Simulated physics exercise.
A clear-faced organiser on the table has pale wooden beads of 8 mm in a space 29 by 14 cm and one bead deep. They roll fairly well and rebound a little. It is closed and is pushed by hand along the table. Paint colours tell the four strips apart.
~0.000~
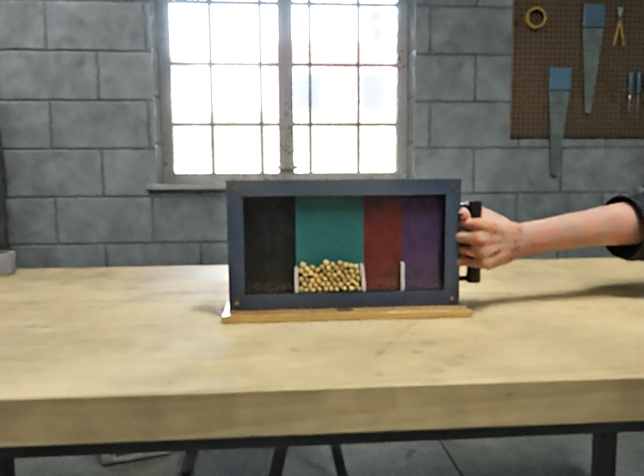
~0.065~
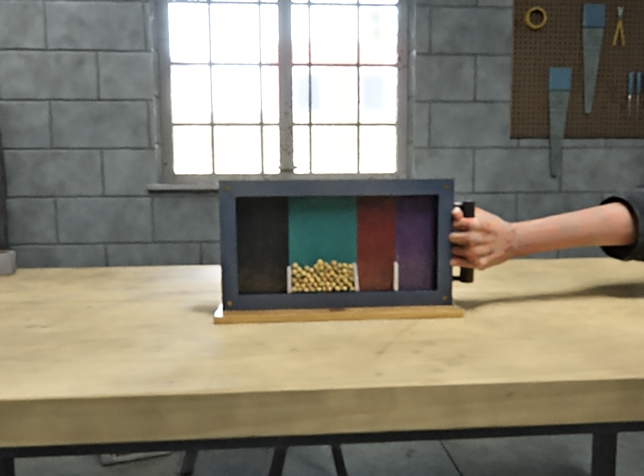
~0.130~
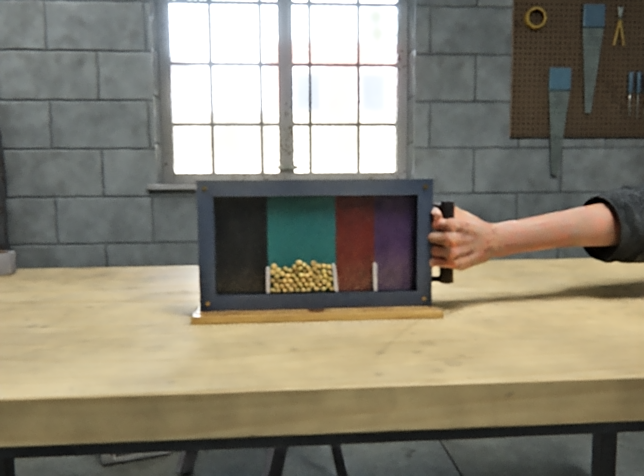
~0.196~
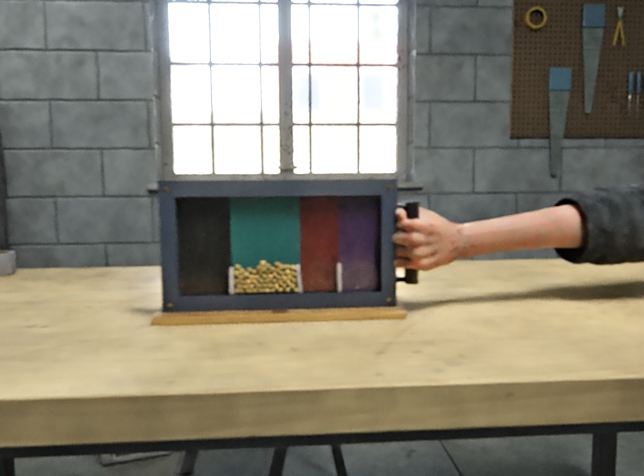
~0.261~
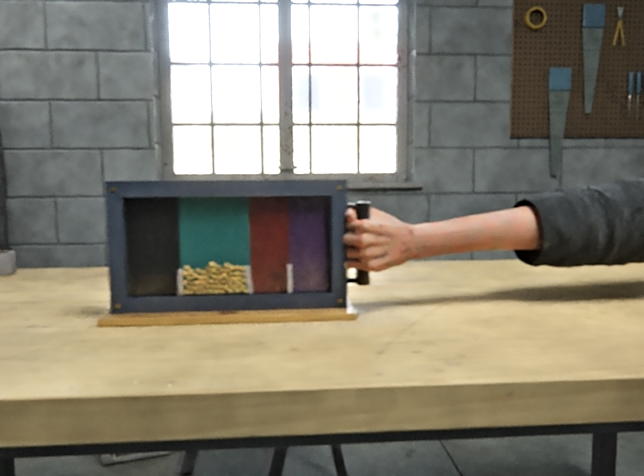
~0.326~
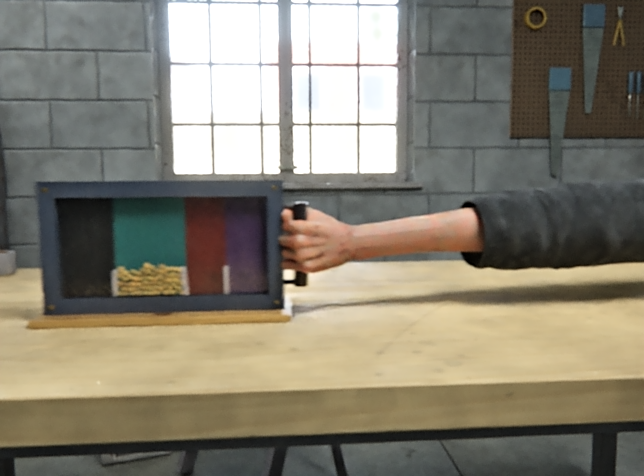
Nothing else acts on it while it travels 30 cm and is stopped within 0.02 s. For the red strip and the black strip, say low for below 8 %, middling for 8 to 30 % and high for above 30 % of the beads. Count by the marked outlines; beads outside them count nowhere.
Red strip: Low; black strip: Middling.
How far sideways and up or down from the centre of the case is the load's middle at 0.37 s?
About 3 cm left and 5 cm below.
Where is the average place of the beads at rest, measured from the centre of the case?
Some 5 cm left and 6 cm below.
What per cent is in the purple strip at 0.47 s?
Some 0 per cent.
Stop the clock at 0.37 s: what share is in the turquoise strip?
Some 100 per cent.
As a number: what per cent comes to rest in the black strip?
Roughly 25 per cent.
By 0.37 s, it is 30 cm to the left; the beads' middle is 3 cm left of and 5 cm below the centre; turquoise 100 %.
By 0.47 s, it is 30 cm to the left; the beads' middle is 4 cm left of and 4 cm below the centre; turquoise 80 %, black 20 %.
By 0.62 s, it is 30 cm to the left; the beads' middle is 5 cm left of and 5 cm below the centre; turquoise 75 %, black 25 %.
At rest by 1.2 s, it is 30 cm to the left; red 0 %, purple 0 %, turquoise 75 %, black 25 %.
